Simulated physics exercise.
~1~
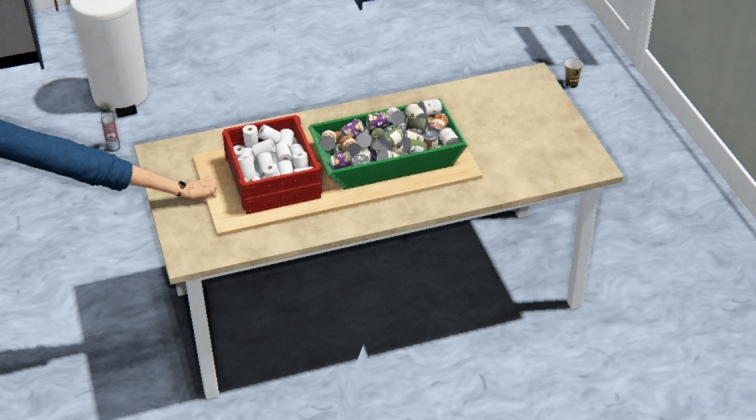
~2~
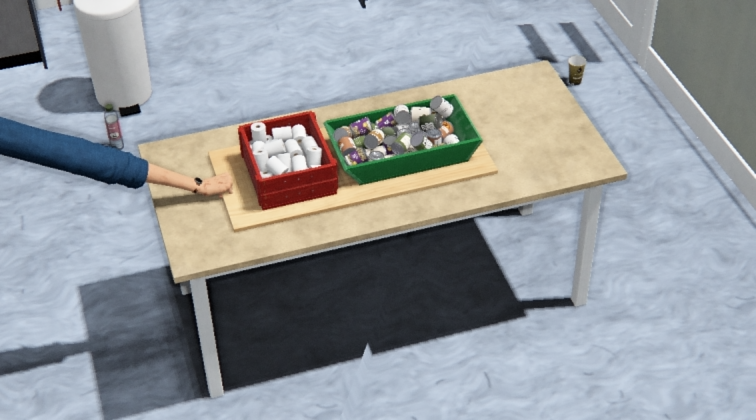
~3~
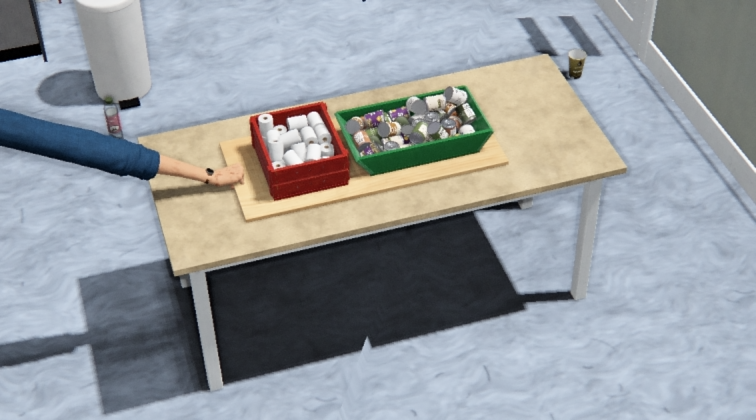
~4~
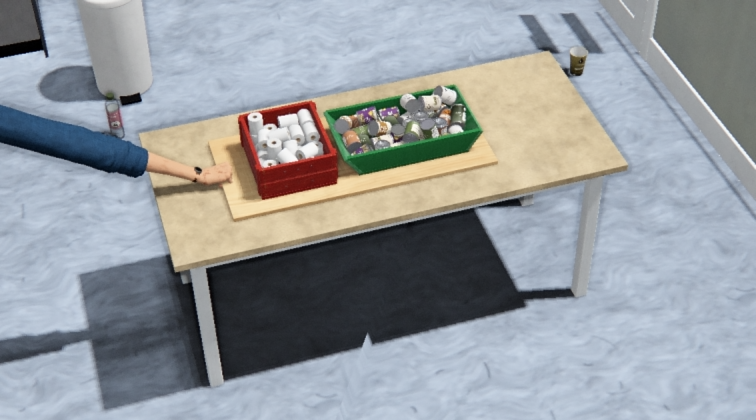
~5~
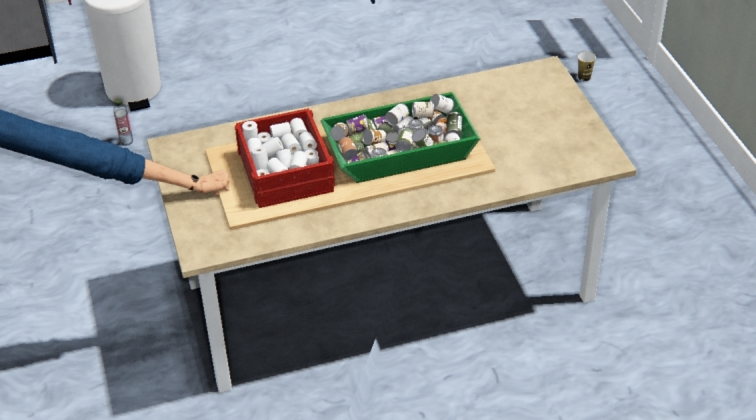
In a room with a pale, mottled blue floor, a wooden table holds a board carrying a red tote of white paper rolls and a green tote with sloping ends, full of small tins. An arm in a blue sleeve reaches in from the left, its hand at the board's near end. The hand moves the board a short way to the right, and both totes travel with it, then a little farther still. Next it draws the board back to the left, the contents shifting about inside. At the end, the rolls and tins all remain in their totes.
